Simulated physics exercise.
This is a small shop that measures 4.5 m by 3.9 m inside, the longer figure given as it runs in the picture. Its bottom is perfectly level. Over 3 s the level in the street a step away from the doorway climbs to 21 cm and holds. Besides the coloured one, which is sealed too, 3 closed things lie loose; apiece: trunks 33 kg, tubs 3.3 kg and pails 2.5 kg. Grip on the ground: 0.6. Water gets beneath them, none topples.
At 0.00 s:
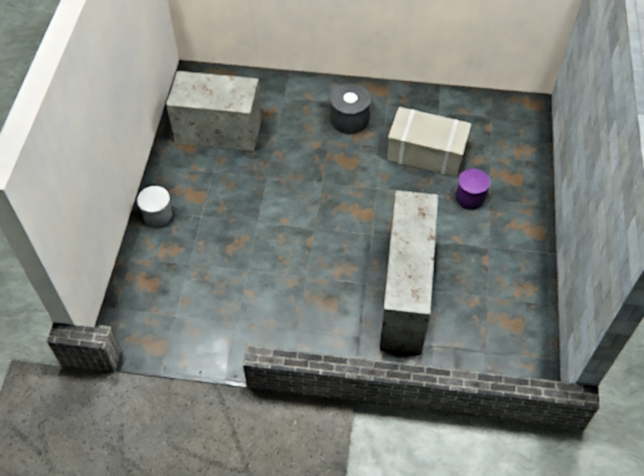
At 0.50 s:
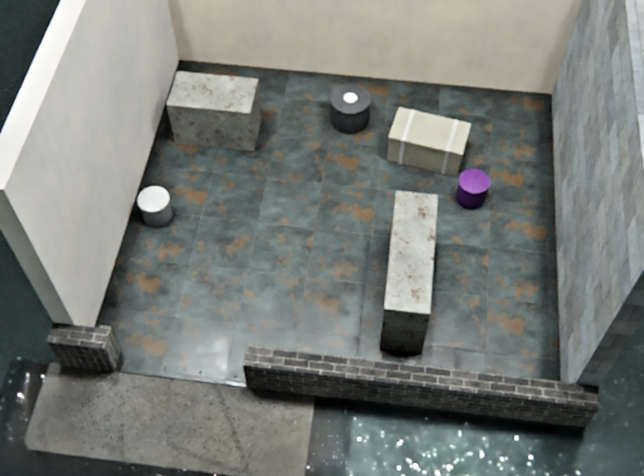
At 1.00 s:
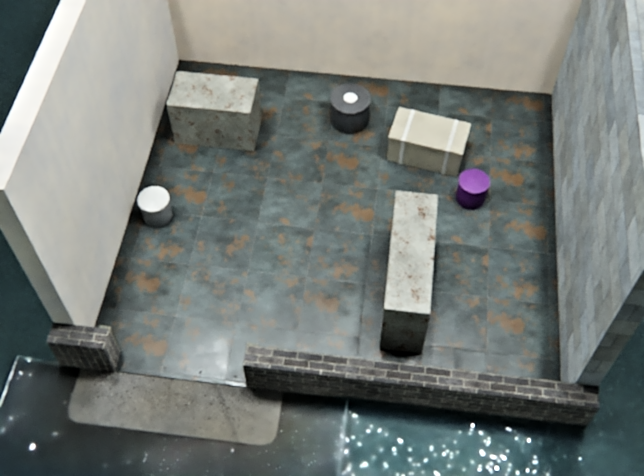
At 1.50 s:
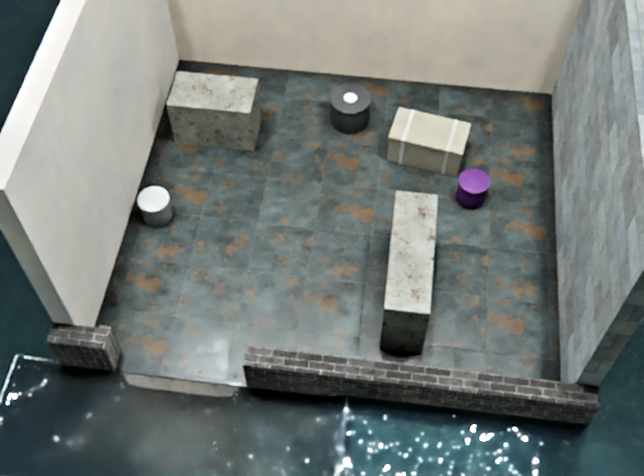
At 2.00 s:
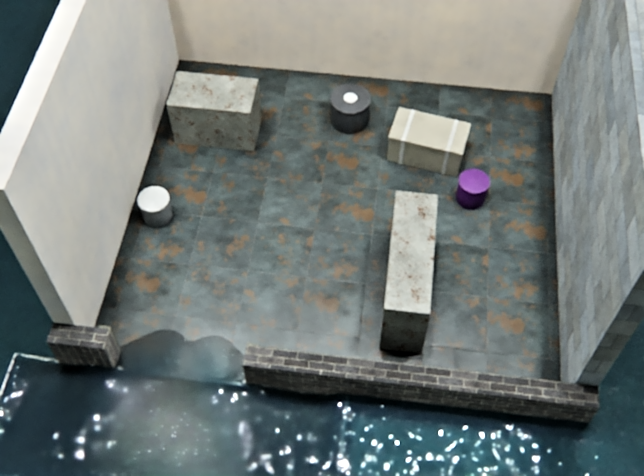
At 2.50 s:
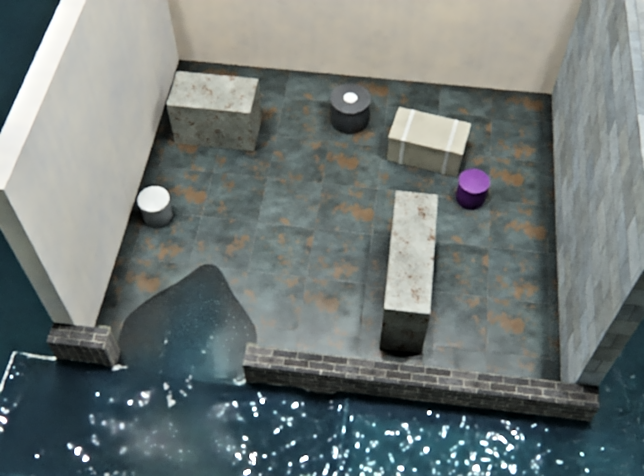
Dark water rising outside a small walled shop, covering the paving, then spreading through the front gap onto the tiled floor.
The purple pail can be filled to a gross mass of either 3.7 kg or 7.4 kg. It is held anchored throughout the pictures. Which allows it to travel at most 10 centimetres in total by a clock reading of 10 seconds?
It is going to need more than either figure.
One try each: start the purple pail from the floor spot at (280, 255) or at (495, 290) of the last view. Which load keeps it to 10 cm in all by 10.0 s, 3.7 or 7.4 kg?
First try none suffices, second try the heavier suffices.
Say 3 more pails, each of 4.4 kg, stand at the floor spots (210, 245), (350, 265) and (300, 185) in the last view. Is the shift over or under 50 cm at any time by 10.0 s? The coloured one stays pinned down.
One by one: Too far, not far enough and too far.
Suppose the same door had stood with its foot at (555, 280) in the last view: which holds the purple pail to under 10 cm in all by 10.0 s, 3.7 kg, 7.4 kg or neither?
Note: Neither mass keeps it.
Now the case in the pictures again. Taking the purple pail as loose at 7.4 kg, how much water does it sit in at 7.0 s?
Depth: Approx. 4 cm.
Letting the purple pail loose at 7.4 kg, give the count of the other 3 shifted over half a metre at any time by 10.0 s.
I make that 3.
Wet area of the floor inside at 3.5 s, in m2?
About 4.0 m2.
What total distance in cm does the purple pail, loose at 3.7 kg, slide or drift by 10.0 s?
Some 200 cm in all.
After 3.5 s the purple pail would be 0 cm from its start with 3.7 kg and 0 cm from its start with 7.4 kg; 0 cm of water round it then.
After 4.5 s the purple pail would be 0 cm from its start with 3.7 kg and 0 cm from its start with 7.4 kg; 0 cm of water round it then.
After 7.0 s the purple pail would be 8 cm from its start with 3.7 kg and 0 cm from its start with 7.4 kg; 4 cm of water round it then.
After 10.0 s the purple pail would be 137 cm from its start with 3.7 kg and 38 cm from its start with 7.4 kg; 8 cm of water round it then.
